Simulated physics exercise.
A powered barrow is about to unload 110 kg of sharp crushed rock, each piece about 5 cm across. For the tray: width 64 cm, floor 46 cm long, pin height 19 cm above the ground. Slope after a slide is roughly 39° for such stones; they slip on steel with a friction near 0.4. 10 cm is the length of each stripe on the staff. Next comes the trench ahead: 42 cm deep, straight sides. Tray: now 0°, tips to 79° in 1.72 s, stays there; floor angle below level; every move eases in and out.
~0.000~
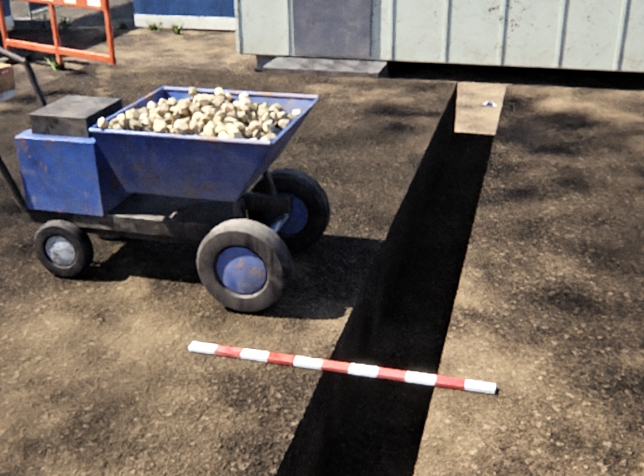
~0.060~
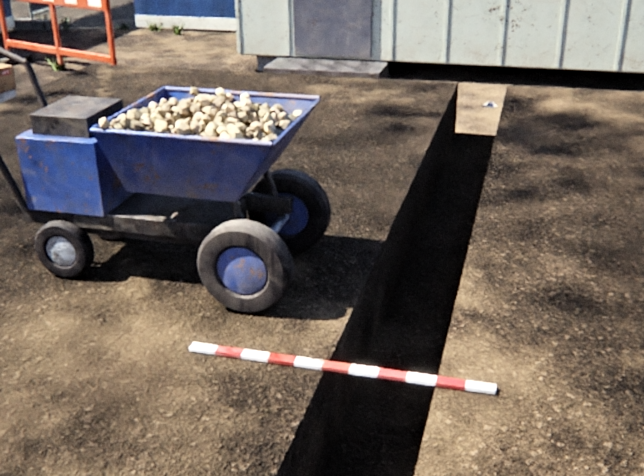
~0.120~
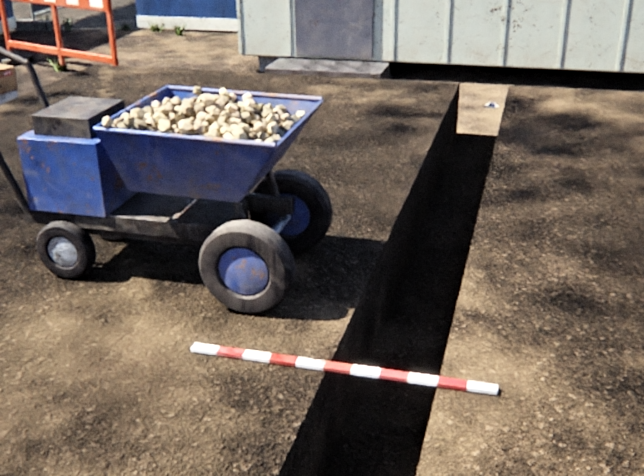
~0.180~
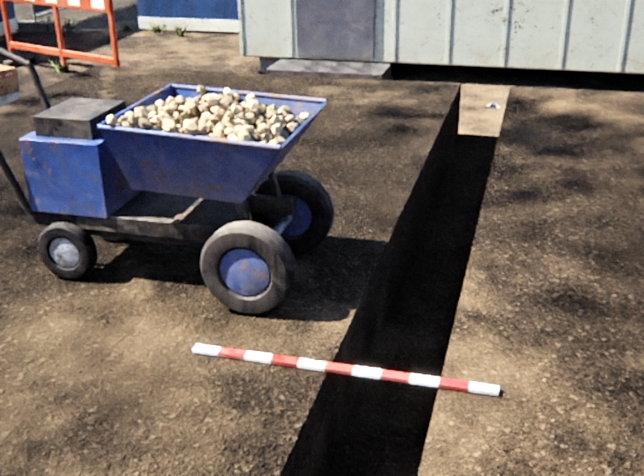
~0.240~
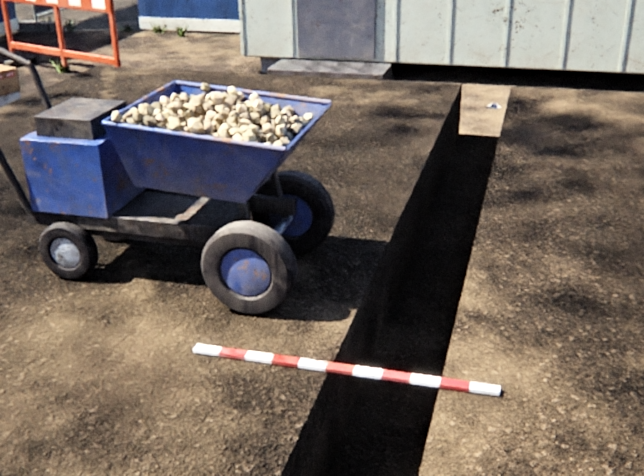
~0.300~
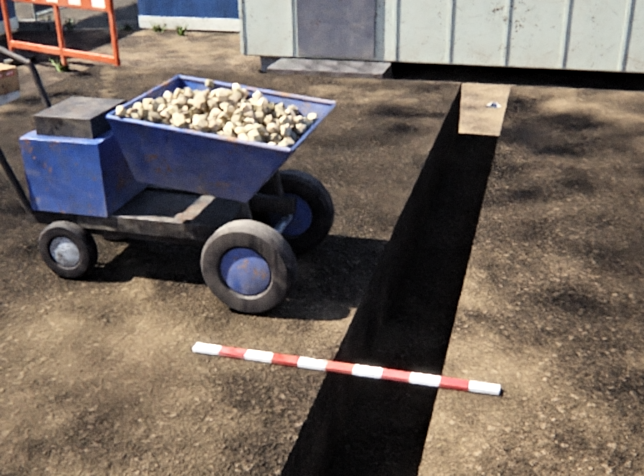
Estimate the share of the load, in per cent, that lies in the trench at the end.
I would say 94 per cent of the load lies in the trench at the end.
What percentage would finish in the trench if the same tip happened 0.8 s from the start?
With that change, it comes to around 75 per cent.
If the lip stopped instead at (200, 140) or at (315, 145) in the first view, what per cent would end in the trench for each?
I'd expect close to 75 per cent at the first and 55 per cent at the second.
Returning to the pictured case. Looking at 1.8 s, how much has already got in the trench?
By that moment, roughly 45 per cent of the load.
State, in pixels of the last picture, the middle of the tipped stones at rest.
The resting stones are centred at roughly (423, 363).
After 1.3 s the floor is at 67°; 97 % in the tray, 3 % in the trench; the foremost stones are at (427, 279).
After 1.8 s the floor is at 79°; 48 % in the tray, 47 % in the trench, 5 % past the trench; the foremost stones are at (521, 298).
After 2.2 s the floor is at 79°; 22 % in the tray, 72 % in the trench, 6 % past the trench; the foremost stones are at (551, 281).
After 4.1 s the floor is at 79°; 0 % in the tray, 94 % in the trench, 6 % past the trench; the foremost stones are at (551, 281).
